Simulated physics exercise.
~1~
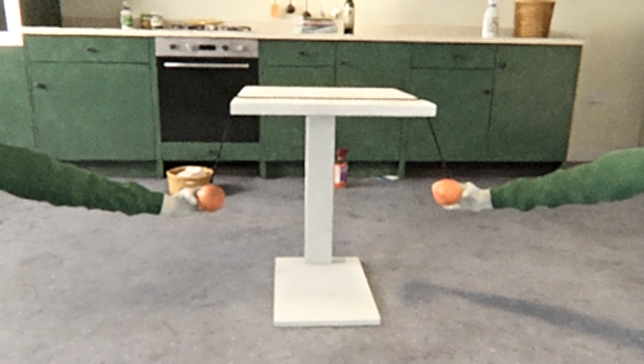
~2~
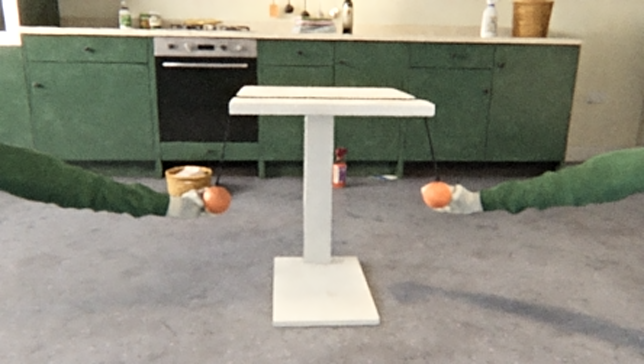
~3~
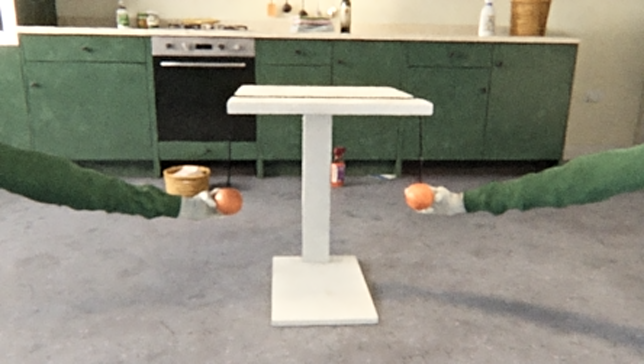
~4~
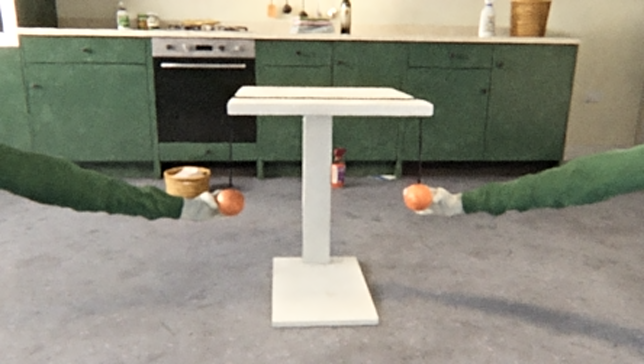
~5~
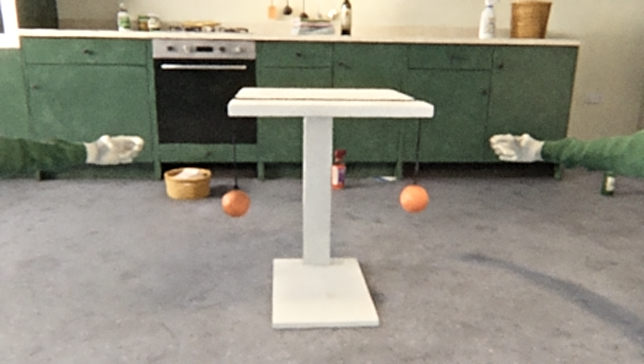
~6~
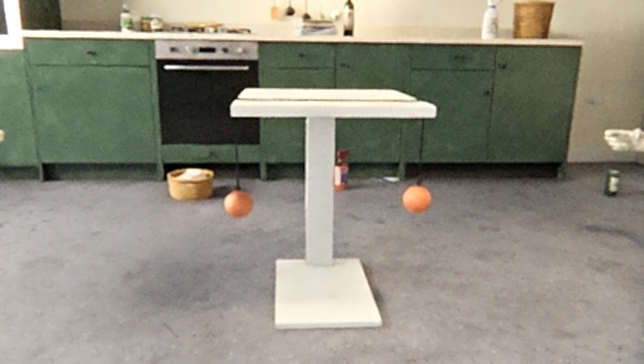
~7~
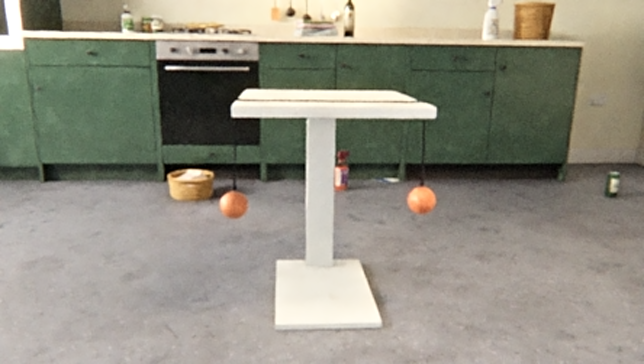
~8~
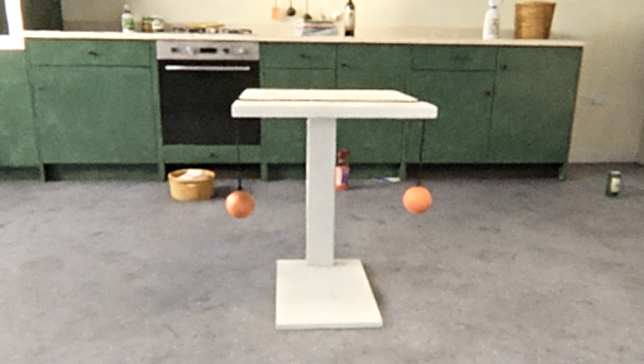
Two oranges hang on dark string from either side of a small white pedestal table, each held out at an angle by a pale-gloved hand in a green sleeve. The hands ease them inward, the left one moving right and the right one moving left, until the strings hang nearly straight, and pause there. Then both hands let go and draw back toward the edges, soon leaving the view. The oranges sway only slightly below the tabletop, with green kitchen cupboards and an oven behind. At the end they still hang about level, neither side having dropped or risen.
